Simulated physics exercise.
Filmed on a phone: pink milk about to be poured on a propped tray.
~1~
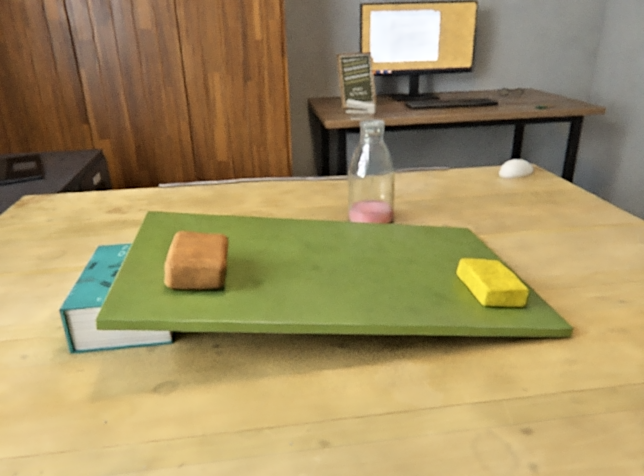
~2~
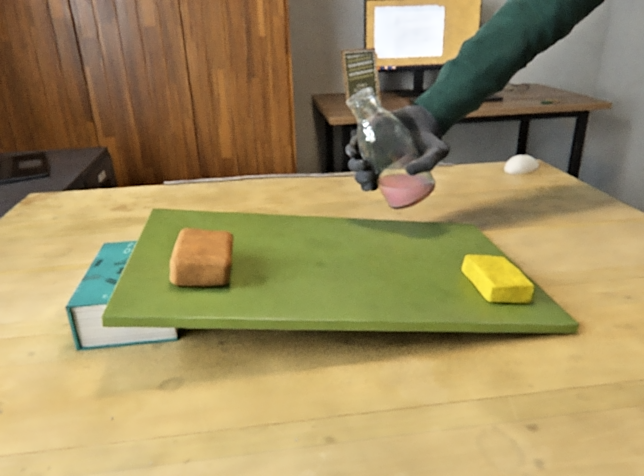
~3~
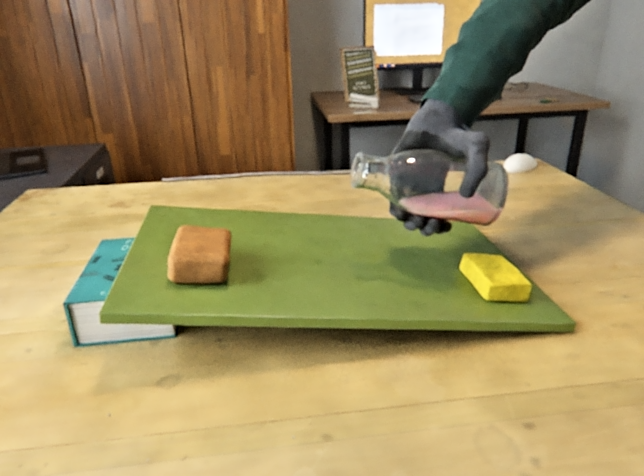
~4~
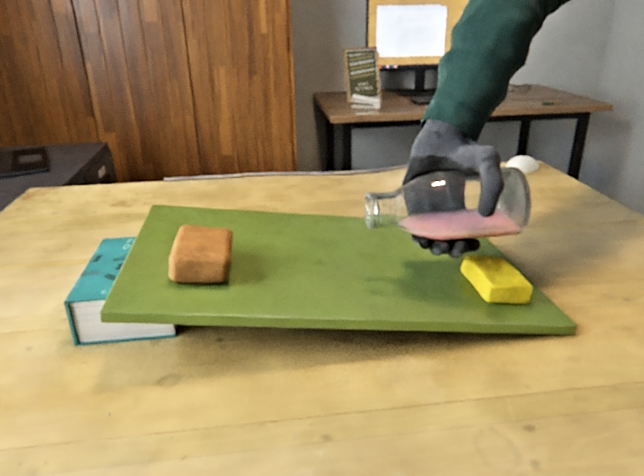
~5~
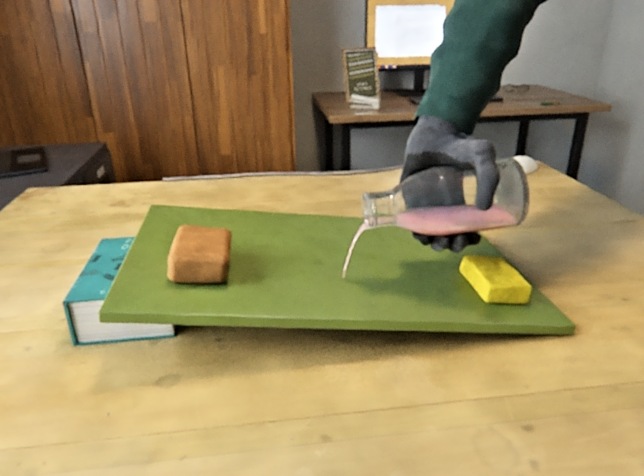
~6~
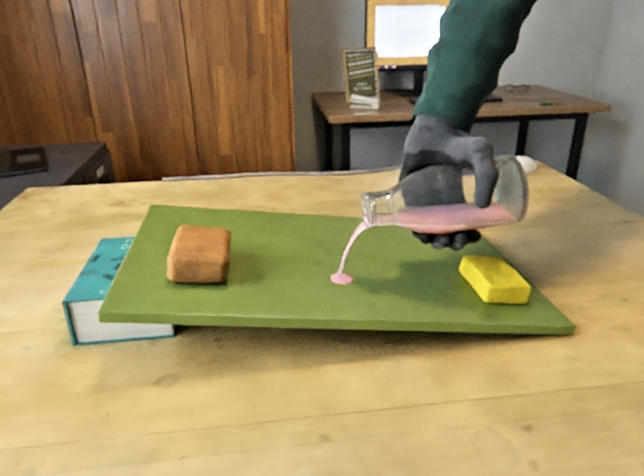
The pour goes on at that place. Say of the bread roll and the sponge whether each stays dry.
On the left the bread roll remains untouched, on the right the sponge ends up in the puddle.
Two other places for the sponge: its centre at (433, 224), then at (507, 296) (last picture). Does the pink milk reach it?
In the first try it escapes; in the second it ends up in the puddle.
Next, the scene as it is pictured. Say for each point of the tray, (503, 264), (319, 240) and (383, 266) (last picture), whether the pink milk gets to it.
One: Soaked. Two: Untouched. Three: Soaked.
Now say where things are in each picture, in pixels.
The first frame shows the tray slopes down to the right; milk bottle (372, 171) nearly empty; bread roll (199, 259); sponge (492, 282).
The second frame shows milk bottle (386, 145) tipped 30° with all of its load; bread roll (204, 256).
The third frame shows milk bottle (423, 182) tipped 75° with all of its load; sponge (495, 276).
The fourth frame shows the tray slopes down to the right; milk bottle (439, 206) tipped 90° with all of its load; bread roll (203, 253).
The fifth frame shows the first of it lands; milk bottle (438, 202) tipped 95° with all of its load; sponge (494, 278).
The sixth frame shows the first of it lands; milk bottle (437, 200) tipped 95° with nearly all of its load; bread roll (202, 253); sponge (494, 278).
Soon after, it runs down to the right; the bread roll is dry; the sponge is dry.
Later, it runs down to the right; the bread roll is dry; the sponge is wet.
In the end, it runs down to the right and off the end; the bread roll is dry; the sponge is wet.
